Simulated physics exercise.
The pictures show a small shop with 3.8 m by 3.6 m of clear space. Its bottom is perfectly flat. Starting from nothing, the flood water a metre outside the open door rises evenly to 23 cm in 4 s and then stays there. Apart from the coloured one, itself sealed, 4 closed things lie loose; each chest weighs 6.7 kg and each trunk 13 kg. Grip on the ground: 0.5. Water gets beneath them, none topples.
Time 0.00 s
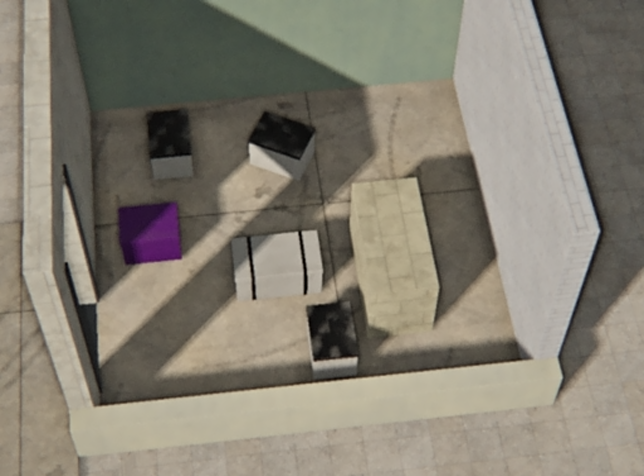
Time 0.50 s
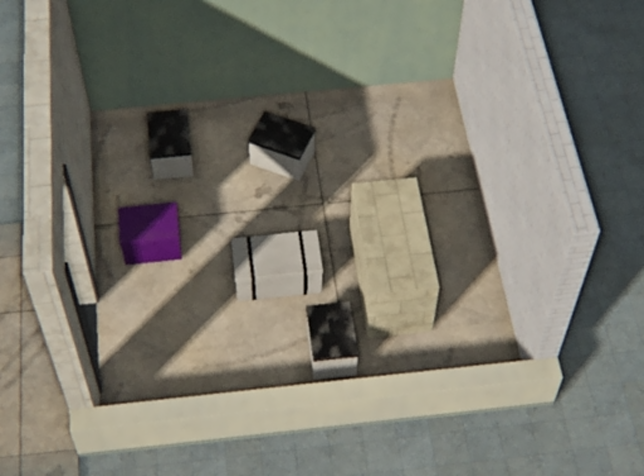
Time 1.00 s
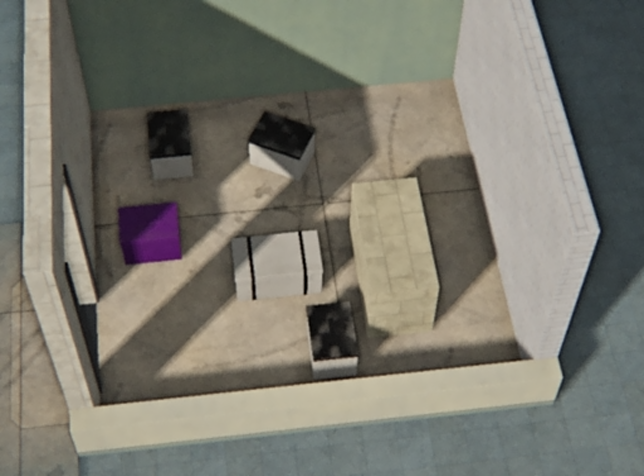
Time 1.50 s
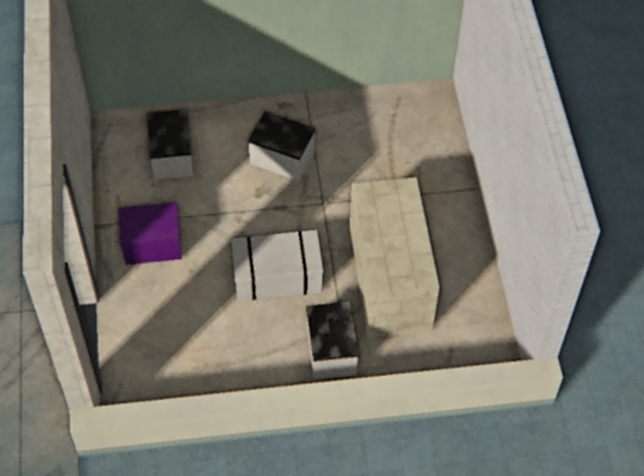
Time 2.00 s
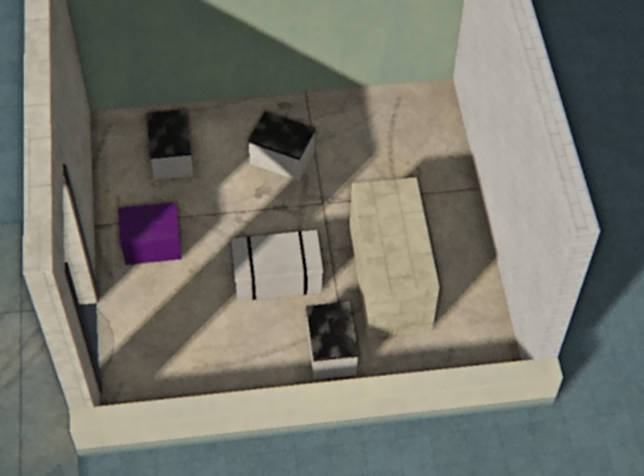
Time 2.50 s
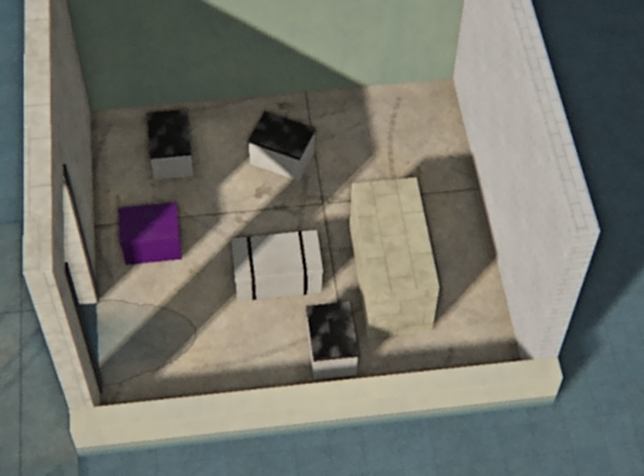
Small roofless shop with a purple chest and four other blocky objects sitting still, water surrounding the walls then entering at left.
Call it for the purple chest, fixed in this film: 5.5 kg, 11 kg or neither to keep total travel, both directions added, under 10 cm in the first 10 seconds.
11 kg only.
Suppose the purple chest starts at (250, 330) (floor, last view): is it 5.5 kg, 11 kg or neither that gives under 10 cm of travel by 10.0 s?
The answer: No weight will do.
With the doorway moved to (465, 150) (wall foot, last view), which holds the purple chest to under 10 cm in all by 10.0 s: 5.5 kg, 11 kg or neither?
Okay, so both masses fail.
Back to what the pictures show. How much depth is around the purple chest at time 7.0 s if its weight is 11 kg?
2 cm, roughly.
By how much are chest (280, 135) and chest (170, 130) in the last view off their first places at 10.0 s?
In that order: 80 cm, 0 cm.
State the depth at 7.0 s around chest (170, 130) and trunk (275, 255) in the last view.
Depth approx. 1 cm / 5 cm.
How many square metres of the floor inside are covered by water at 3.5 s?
That flooded area is roughly 3.0 m2.
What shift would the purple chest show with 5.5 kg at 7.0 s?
Close to 10 centimetres.
After 3.5 s the purple chest would be 0 cm from its start with 5.5 kg and 0 cm from its start with 11 kg; 1 cm of water round it then.
After 4.5 s the purple chest would be 6 cm from its start with 5.5 kg and 0 cm from its start with 11 kg; 2 cm of water round it then.
After 7.0 s the purple chest would be 12 cm from its start with 5.5 kg and 0 cm from its start with 11 kg; 2 cm of water round it then.
After 10.0 s the purple chest would be 18 cm from its start with 5.5 kg and 0 cm from its start with 11 kg; 3 cm of water round it then.
